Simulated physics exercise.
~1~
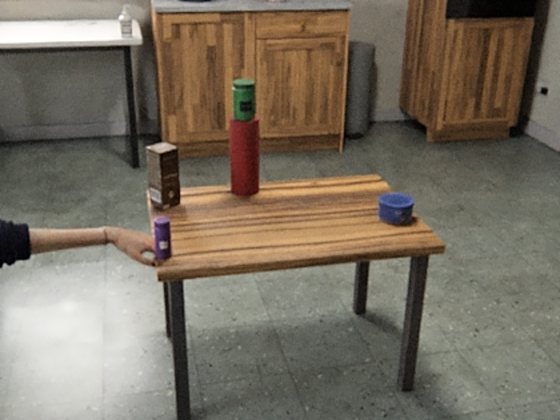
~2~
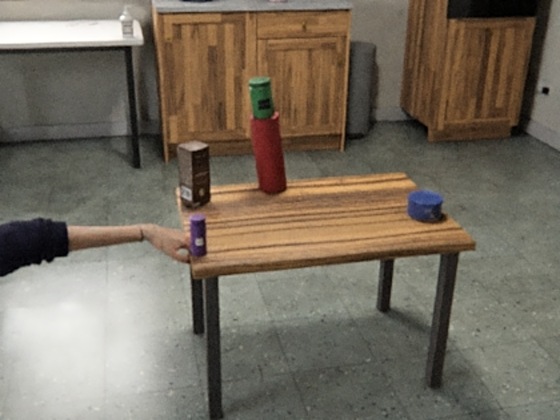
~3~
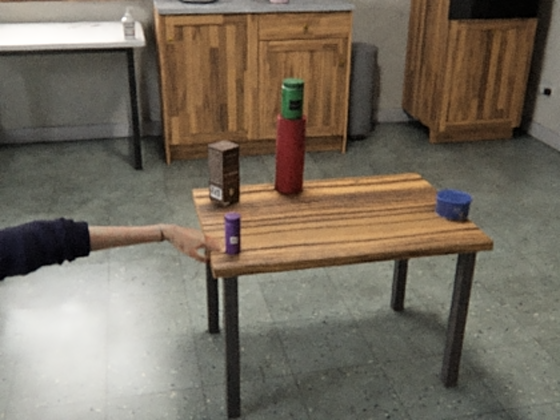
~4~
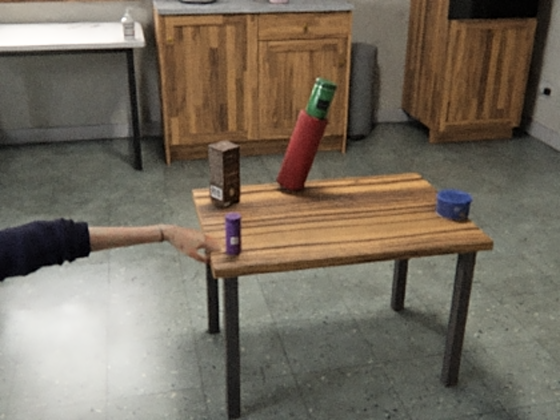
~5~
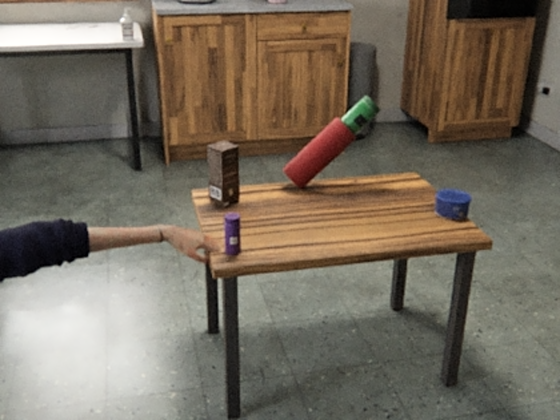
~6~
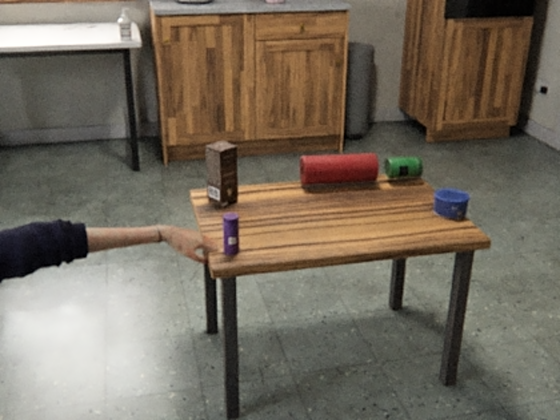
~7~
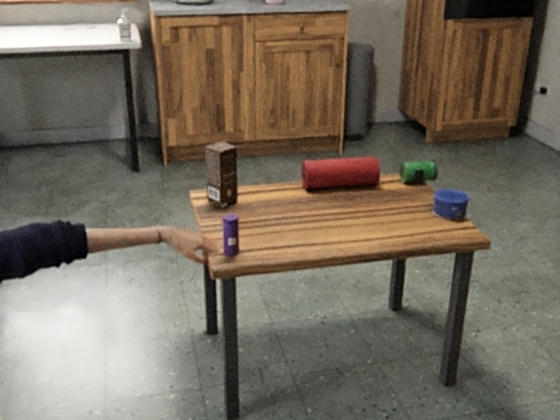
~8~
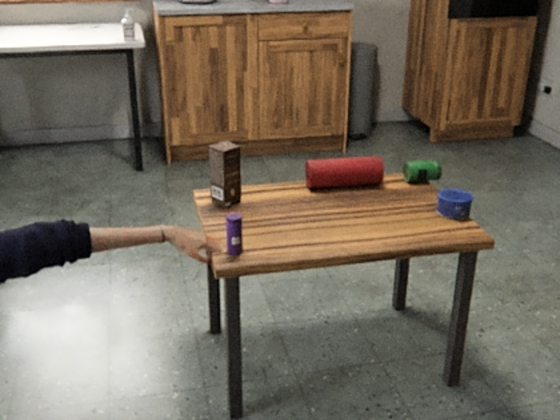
In the video, a hand drags a small wooden table to the right, and the red roll with a green jar stacked on it wobbles, then topples rightward. Both end lying on their sides on the table, while the brown carton, purple shaker and blue tub remain in place.
